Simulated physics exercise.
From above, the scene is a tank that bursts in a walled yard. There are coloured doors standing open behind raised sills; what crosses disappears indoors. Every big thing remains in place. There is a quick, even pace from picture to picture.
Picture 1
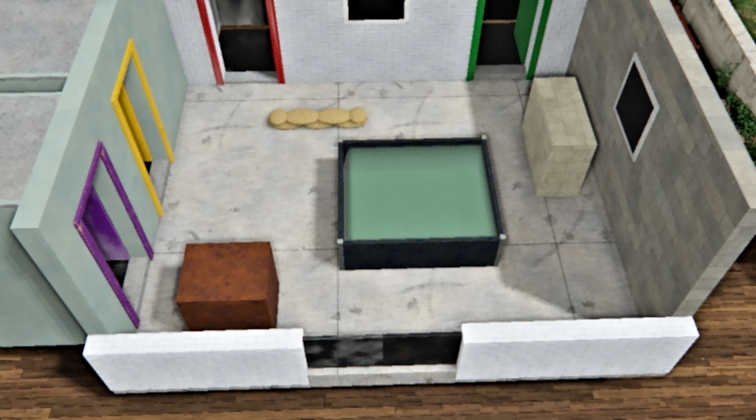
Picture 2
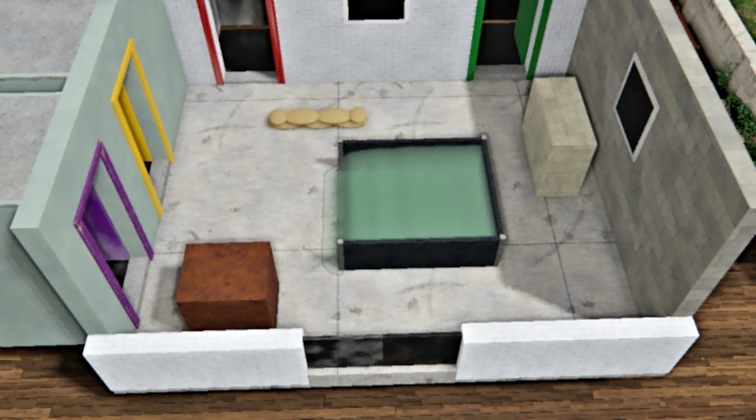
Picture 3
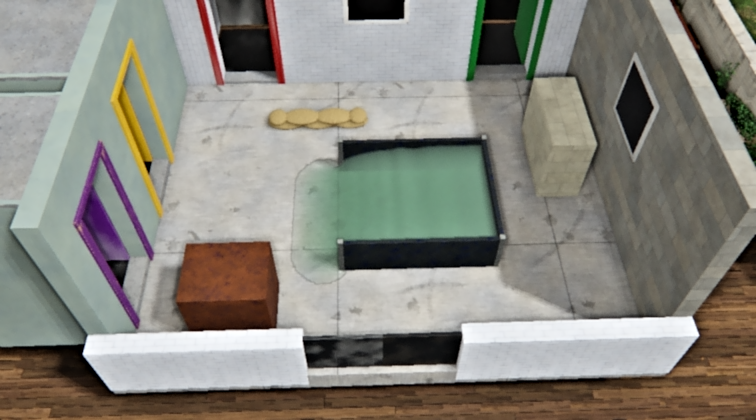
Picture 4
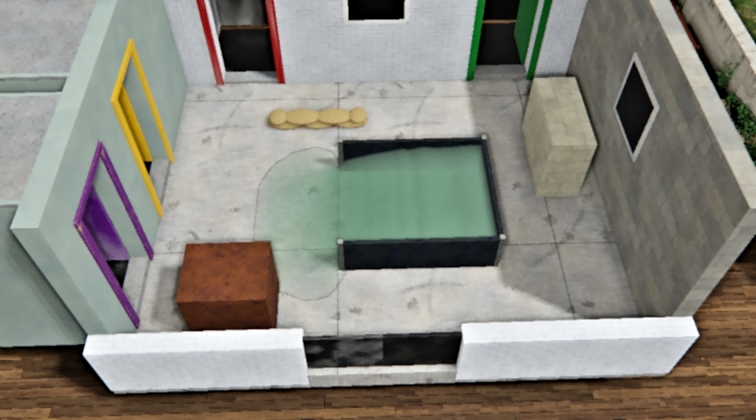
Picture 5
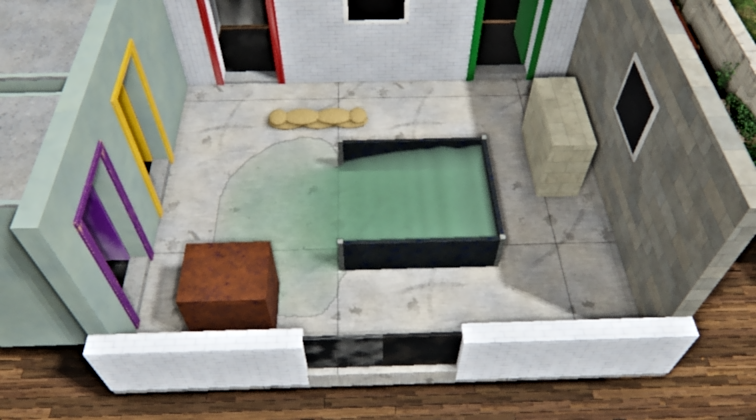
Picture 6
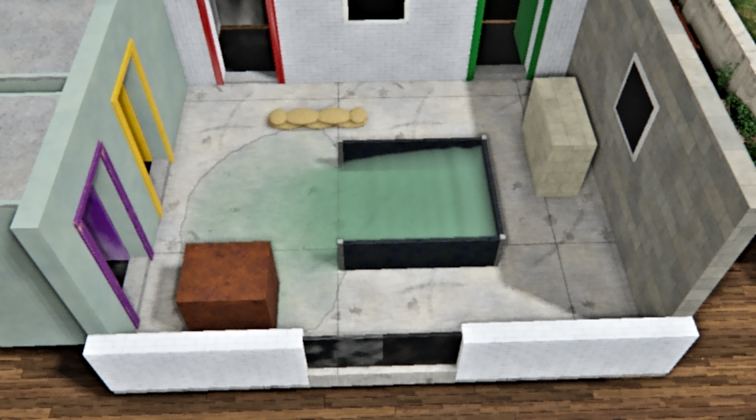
In a walled yard with coloured doorways, green water pours from a dark tank's left side, spreading across the pale floor.
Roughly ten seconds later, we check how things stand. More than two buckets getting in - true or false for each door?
Yellow door: True; red door: True; green door: False; purple door: True.
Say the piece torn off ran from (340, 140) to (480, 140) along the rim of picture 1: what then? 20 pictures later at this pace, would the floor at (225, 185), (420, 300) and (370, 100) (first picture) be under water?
Taking the spots in turn: Swamped, untouched and swamped.
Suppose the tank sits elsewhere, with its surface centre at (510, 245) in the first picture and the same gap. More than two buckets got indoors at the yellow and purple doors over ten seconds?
In turn, yellow door overshoots and purple door overshoots.
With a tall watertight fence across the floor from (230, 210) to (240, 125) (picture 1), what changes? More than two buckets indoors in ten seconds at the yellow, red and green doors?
Result: Yellow door remains below; red door ends up above; green door remains below.
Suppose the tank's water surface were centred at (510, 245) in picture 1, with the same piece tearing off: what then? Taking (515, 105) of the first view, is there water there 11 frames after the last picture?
Spot check: Left dry.
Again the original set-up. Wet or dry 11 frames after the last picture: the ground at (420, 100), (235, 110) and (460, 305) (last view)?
The three points read clear, soaked through and clear.
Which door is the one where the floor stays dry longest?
It's the green-painted one.
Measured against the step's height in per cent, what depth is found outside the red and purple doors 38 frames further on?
Approx. 180 % then 70 %.
A moment on, water covers 30 % of the floor; the yellow door under two buckets in, the red door not reached, the green door not reached, the purple door under two buckets in.
Next, water covers 40 % of the floor; the yellow door over two buckets in, the red door not reached, the green door not reached, the purple door over two buckets in.
Then, water covers 50 % of the floor; the yellow door far over two buckets in, the red door under two buckets in, the green door not reached, the purple door far over two buckets in.
Later, water covers 85 % of the floor; the yellow door far over two buckets in, the red door over two buckets in, the green door wet at the sill, nothing in, the purple door far over two buckets in.
In the end, water covers 95 % of the floor; the yellow door far over two buckets in, the red door far over two buckets in, the green door wet at the sill, nothing in, the purple door far over two buckets in.
